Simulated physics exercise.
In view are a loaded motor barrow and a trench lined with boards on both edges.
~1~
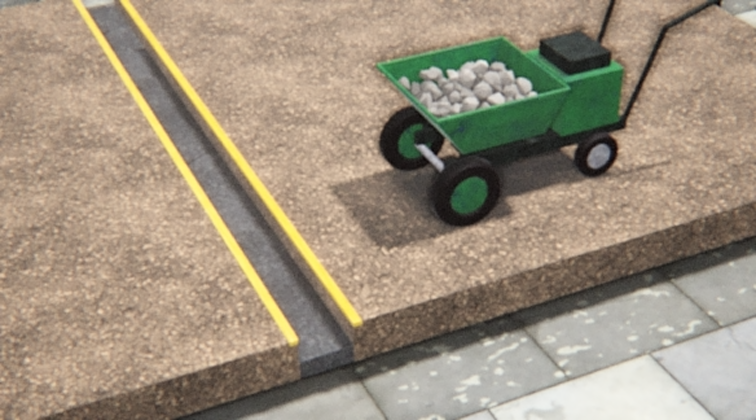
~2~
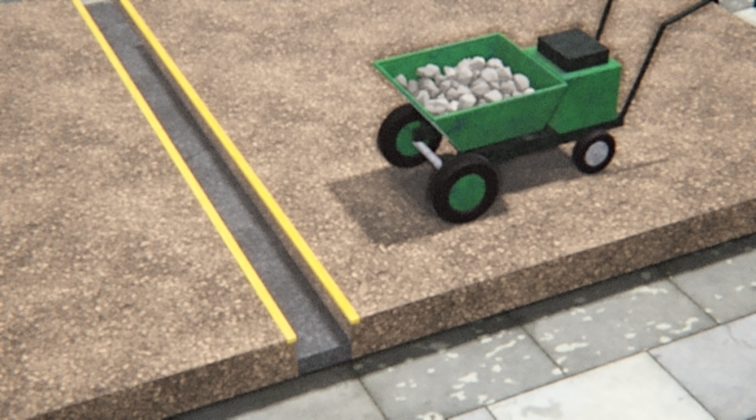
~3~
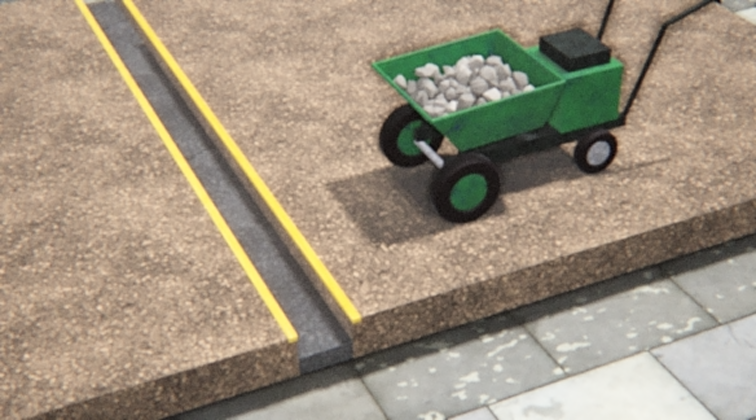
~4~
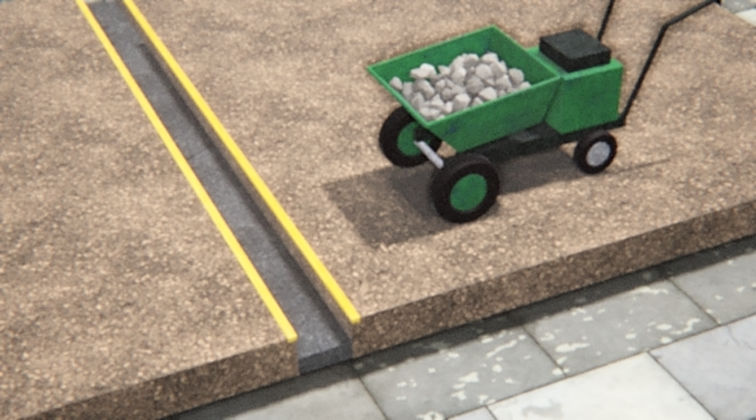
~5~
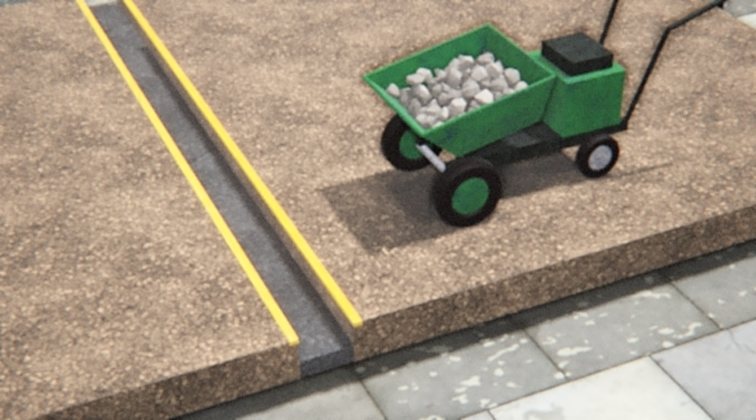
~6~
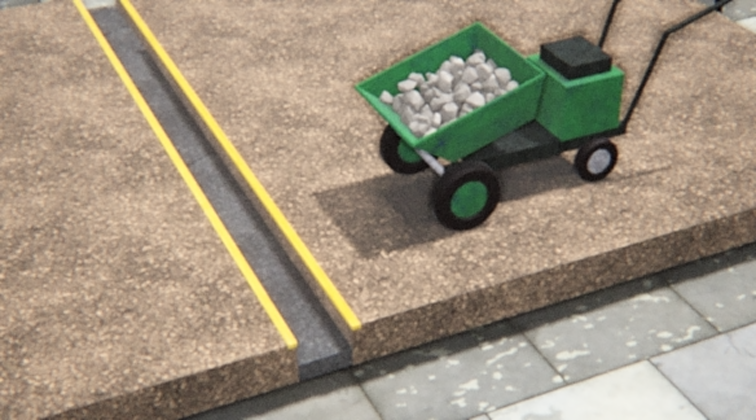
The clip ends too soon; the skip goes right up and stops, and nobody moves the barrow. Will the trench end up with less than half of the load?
Yes, it gets the minority of it.
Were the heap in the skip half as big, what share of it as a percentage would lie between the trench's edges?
It lands at roughly 10 per cent.
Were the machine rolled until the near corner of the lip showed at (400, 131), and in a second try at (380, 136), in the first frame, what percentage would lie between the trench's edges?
Estimates: 60 %, 80 %.
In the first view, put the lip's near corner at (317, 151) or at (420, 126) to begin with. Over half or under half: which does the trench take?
Stop 1: Short of half. Stop 2: Short of half.
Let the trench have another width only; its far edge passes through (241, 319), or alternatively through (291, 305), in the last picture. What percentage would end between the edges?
The share would be 20 % first and 20 % second.
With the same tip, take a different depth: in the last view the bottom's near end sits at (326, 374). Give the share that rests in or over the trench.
About 20 per cent.
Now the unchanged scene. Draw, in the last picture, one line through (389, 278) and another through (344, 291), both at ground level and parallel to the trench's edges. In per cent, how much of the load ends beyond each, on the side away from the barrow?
Estimate, first then second: 60 %, 20 %.
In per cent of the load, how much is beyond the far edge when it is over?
Roughly 0 percent of the pieces, I think.
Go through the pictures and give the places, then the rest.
The first picture shows lip of the skip near (437, 122), level; top of the load near (467, 80), broken stones; first edge of the trench near (334, 290); far edge near (273, 308), the trench under half as wide as the skip, and about half as deep as wide.
The second picture shows lip of the skip near (433, 120), level; top of the load near (464, 78).
The third picture shows lip of the skip near (432, 122), tipped barely; top of the load near (478, 85).
The fourth picture shows lip of the skip near (426, 126), tipped a little; top of the load near (483, 73).
The fifth picture shows lip of the skip near (422, 135), tipped a little; top of the load near (487, 81).
The sixth picture shows lip of the skip near (413, 145), tipped clearly; top of the load near (479, 81); first edge of the trench near (334, 293); far edge near (272, 310).
Shortly afterwards, skip tipped steeply; the whole lot in the skip.
Next, skip tipped right over; the bulk in the skip; near a quarter short of the trench; only a few in or heaped over the trench.
Some moments later, skip tipped right over; near a third in the skip; near half short of the trench; near a quarter in or heaped over the trench.
In the end, skip tipped right over; near a third in the skip; near half short of the trench; near a quarter in or heaped over the trench; none at all beyond it.
